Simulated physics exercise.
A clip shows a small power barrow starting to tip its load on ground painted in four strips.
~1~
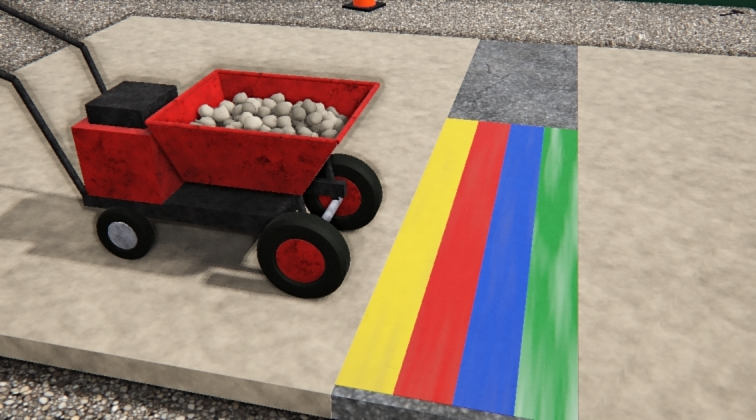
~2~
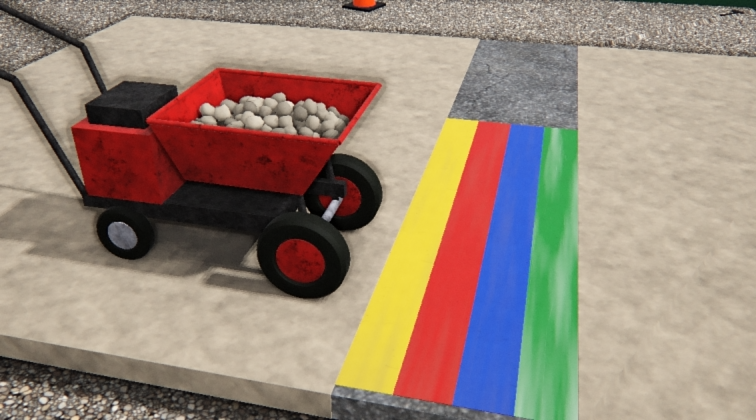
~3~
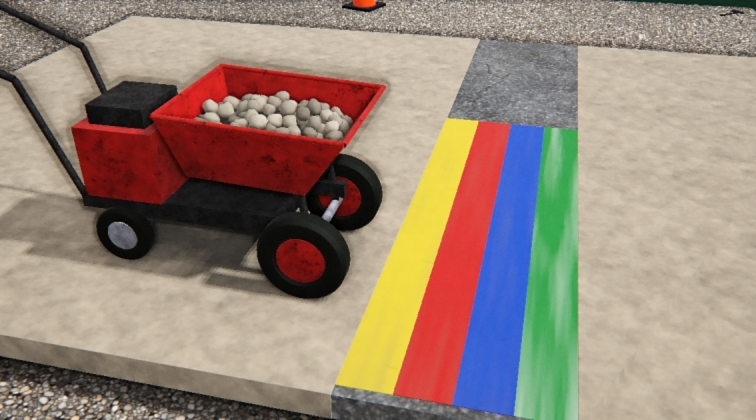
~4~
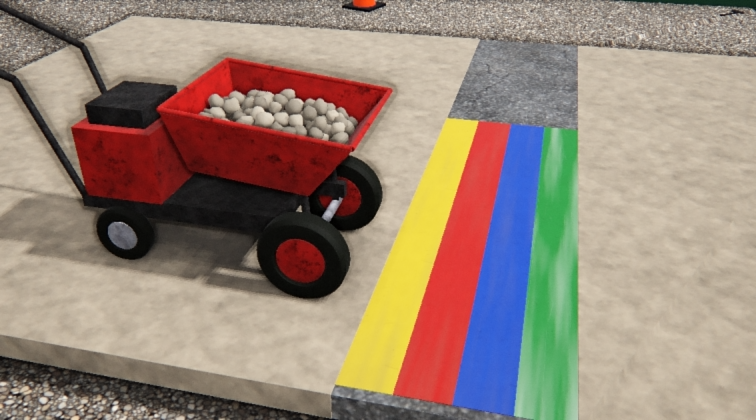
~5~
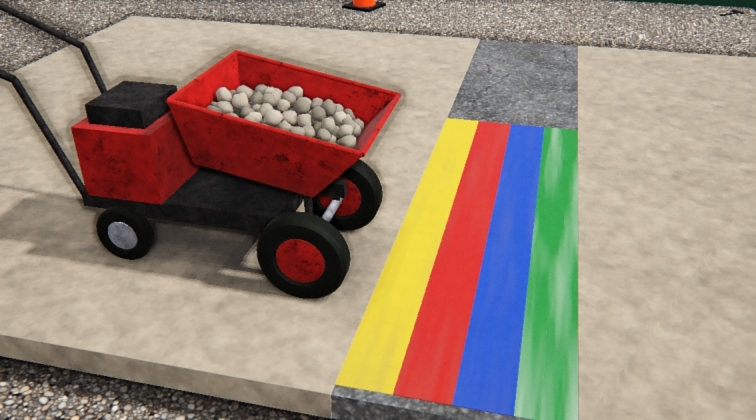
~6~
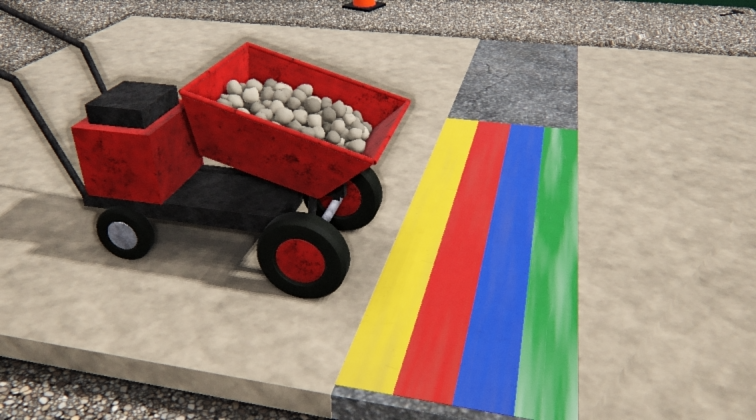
A red power barrow's skip full of pebbles tilts forward to the right beside coloured strips.
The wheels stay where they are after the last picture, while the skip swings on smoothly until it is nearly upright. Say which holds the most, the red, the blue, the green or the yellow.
I would say the blue one.
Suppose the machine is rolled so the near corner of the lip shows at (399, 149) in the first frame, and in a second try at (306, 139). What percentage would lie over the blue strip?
20 % then 30 %.
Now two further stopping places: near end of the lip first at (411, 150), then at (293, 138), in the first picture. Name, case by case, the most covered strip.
I would say that green strip the first time, then the strip in red the next.
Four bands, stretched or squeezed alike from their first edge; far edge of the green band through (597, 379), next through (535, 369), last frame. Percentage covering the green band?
Close to 20 percent, and close to 30 percent.
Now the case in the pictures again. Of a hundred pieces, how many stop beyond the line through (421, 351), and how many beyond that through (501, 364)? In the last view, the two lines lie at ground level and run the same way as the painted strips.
Around 90 per cent for the first, around 40 per cent for the second.
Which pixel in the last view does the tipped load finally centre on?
Somewhere around (507, 275) in the final view.
Soon, skip tipped steeply; all in the skip.
A while on, skip tipped right over; most in the skip; a small part over the red strip; a small part over the blue strip; a stray few falling.
Towards the end, skip tipped right over; a small part in the skip; about a quarter over the red strip; about a third over the blue strip; about a quarter over the green strip; a small part off the paint.
Finally, skip tipped right over; a small part in the skip; none over the yellow strip; about a quarter over the red strip; about a third over the blue strip; about a quarter over the green strip; a small part off the paint.
